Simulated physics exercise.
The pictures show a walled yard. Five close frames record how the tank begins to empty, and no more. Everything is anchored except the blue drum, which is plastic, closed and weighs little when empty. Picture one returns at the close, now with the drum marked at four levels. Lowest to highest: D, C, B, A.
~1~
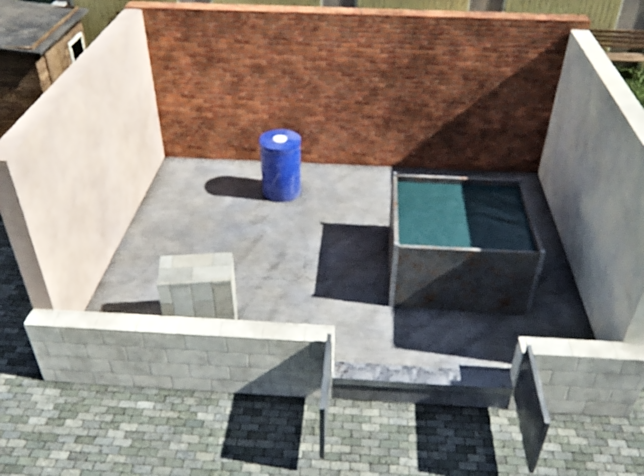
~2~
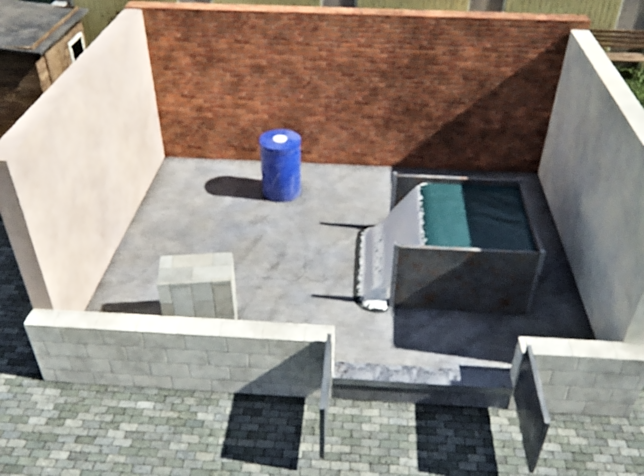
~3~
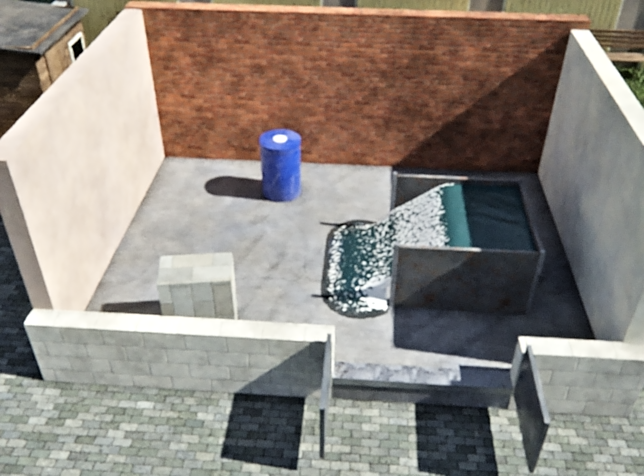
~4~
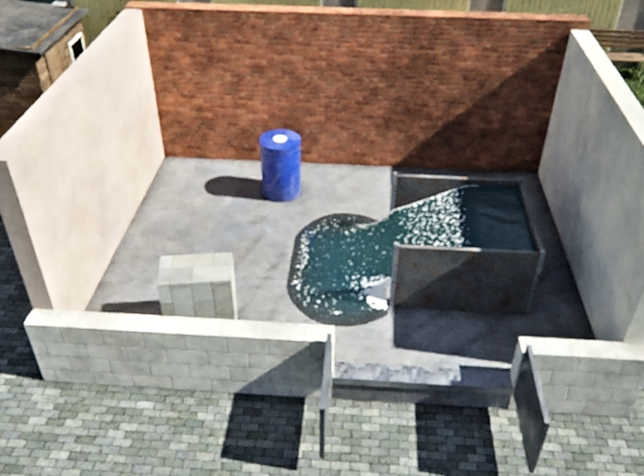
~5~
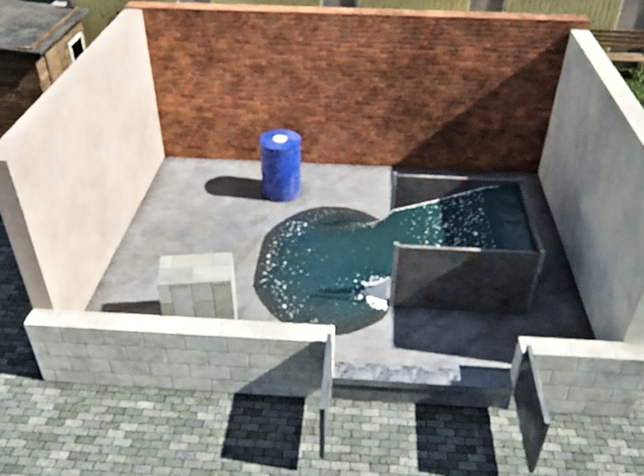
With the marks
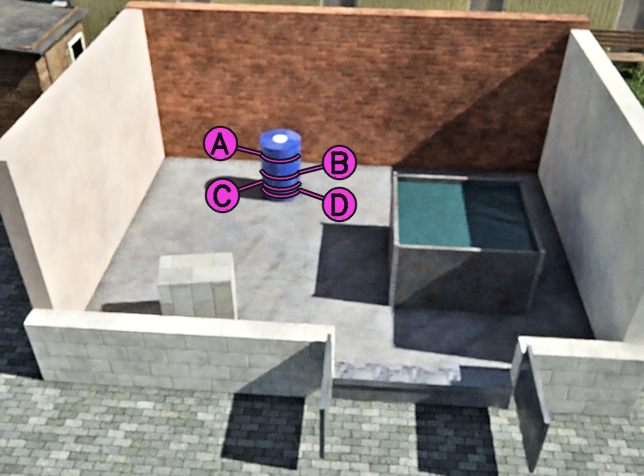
Walled yard with a blue drum and pale block, water pouring from the open left side of a tank and spreading leftward across the concrete.
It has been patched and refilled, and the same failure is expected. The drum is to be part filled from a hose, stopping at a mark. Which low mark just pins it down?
C.
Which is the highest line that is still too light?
That is line D.
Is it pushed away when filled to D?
Yes, it does.
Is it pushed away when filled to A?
No, not at all.
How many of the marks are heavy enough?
Three of the four.
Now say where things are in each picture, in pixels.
Lid of the blue drum at (280, 139); tank full, its middle at (462, 216); open gate at (425, 335).
Water covers 3 % of the ground and is seen nearest the drum at (365, 234).
Water covers 6 % of the ground and is seen nearest the drum at (342, 227).
Water covers 11 % of the ground and is seen nearest the drum at (329, 217).
Lid of the blue drum at (280, 139); water covers 16 % of the ground and is seen nearest the drum at (312, 211).
On the marked copy, A at (278, 161); B at (278, 178); C at (279, 189); D at (279, 196); from the bottom up D, C, B, A.
With A, it does not move.
With B, it does not move.
With C, it does not move.
With D, it is pushed about its own width away.
